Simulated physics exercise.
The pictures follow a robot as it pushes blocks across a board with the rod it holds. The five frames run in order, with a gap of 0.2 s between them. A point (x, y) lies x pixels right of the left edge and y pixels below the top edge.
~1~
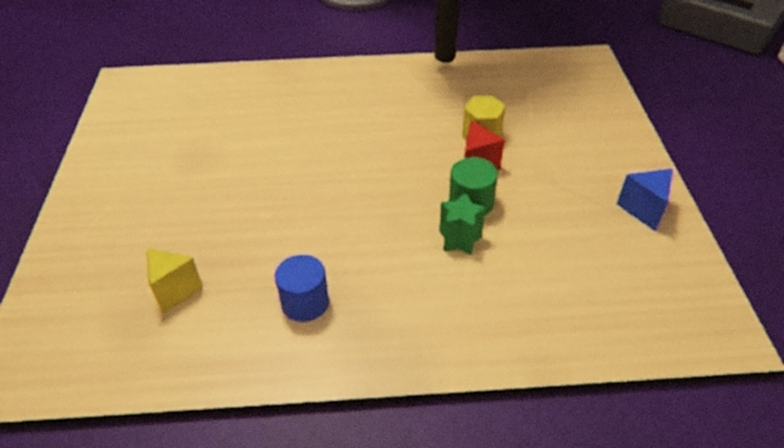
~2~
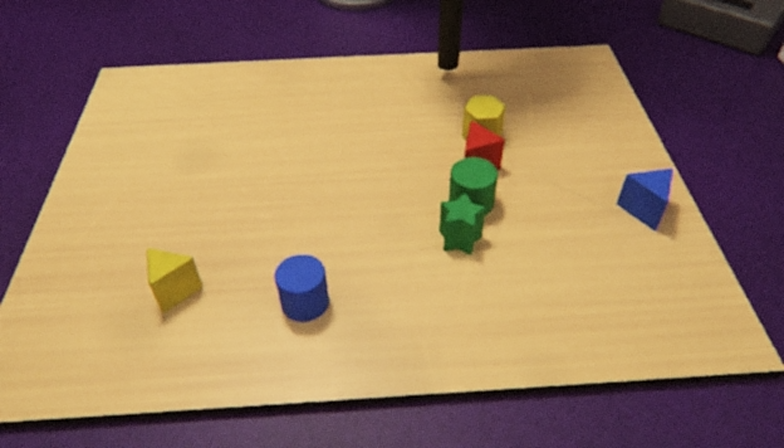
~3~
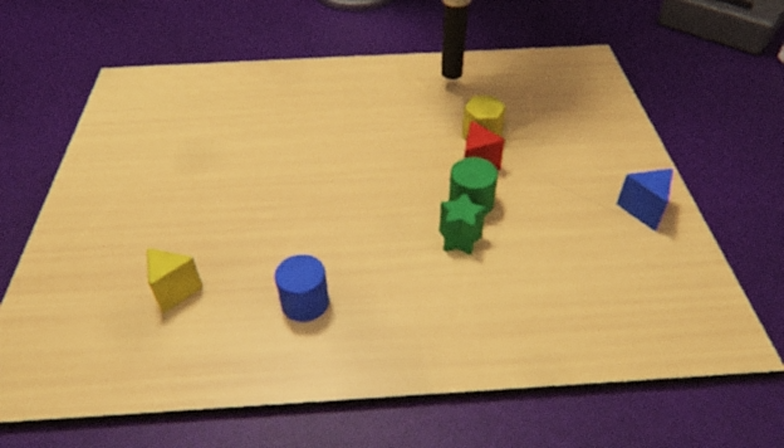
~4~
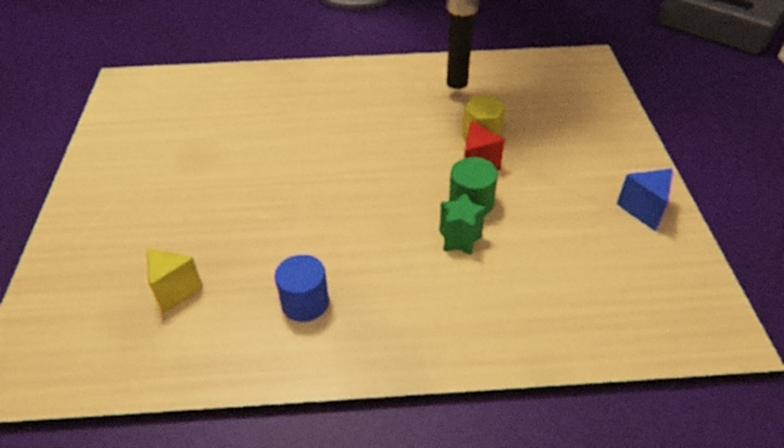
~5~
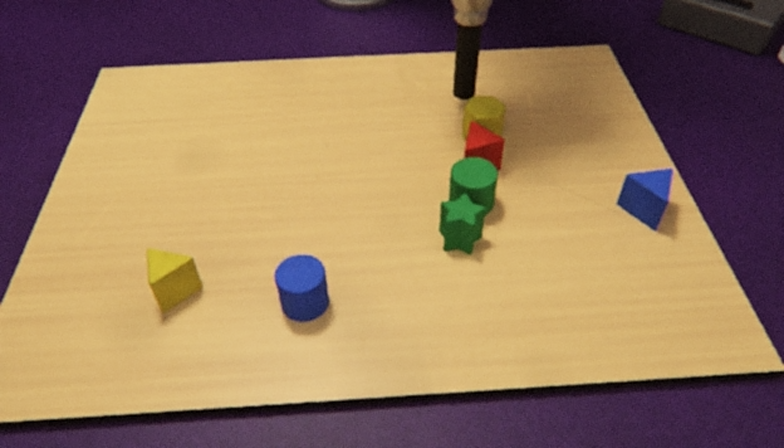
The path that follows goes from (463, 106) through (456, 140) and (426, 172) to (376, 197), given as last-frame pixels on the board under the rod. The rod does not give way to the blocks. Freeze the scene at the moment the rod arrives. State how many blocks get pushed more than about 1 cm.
Once the path ends, one block will have shifted.
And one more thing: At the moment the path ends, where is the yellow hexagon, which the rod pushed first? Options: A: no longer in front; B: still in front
It's A.
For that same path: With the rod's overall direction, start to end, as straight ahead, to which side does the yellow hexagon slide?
Measured against the direction from start to end, the yellow hexagon shifts toward the left-hand side.
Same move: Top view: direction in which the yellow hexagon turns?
The twist is anticlockwise.
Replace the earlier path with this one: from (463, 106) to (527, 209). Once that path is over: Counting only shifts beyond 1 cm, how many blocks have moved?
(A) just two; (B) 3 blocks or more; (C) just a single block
My pick is A.
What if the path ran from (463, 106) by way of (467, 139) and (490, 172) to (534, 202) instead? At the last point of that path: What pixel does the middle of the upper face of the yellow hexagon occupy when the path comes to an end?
Around pixel (522, 132).
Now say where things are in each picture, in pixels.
Rod tip (445, 57); block tops, red triangle (481, 136); yellow hexagon (485, 106), in the first frame.
Rod (448, 65); blocks unchanged, in the second frame.
Rod (452, 74); blocks unchanged, in the third frame.
Rod (457, 83); blocks unchanged, in the fourth frame.
Rod (464, 94); red triangle (481, 136); yellow hexagon (485, 106), in the fifth frame.
The first path, step by step. One third of the way, rod (456, 128); yellow hexagon (491, 115), turned 35° anticlockwise.
Two thirds of the way, rod (426, 160); yellow hexagon (491, 115), turned 35° anticlockwise.
At the end, rod (375, 184); red triangle in place; yellow hexagon (491, 115), turned 35° anticlockwise.
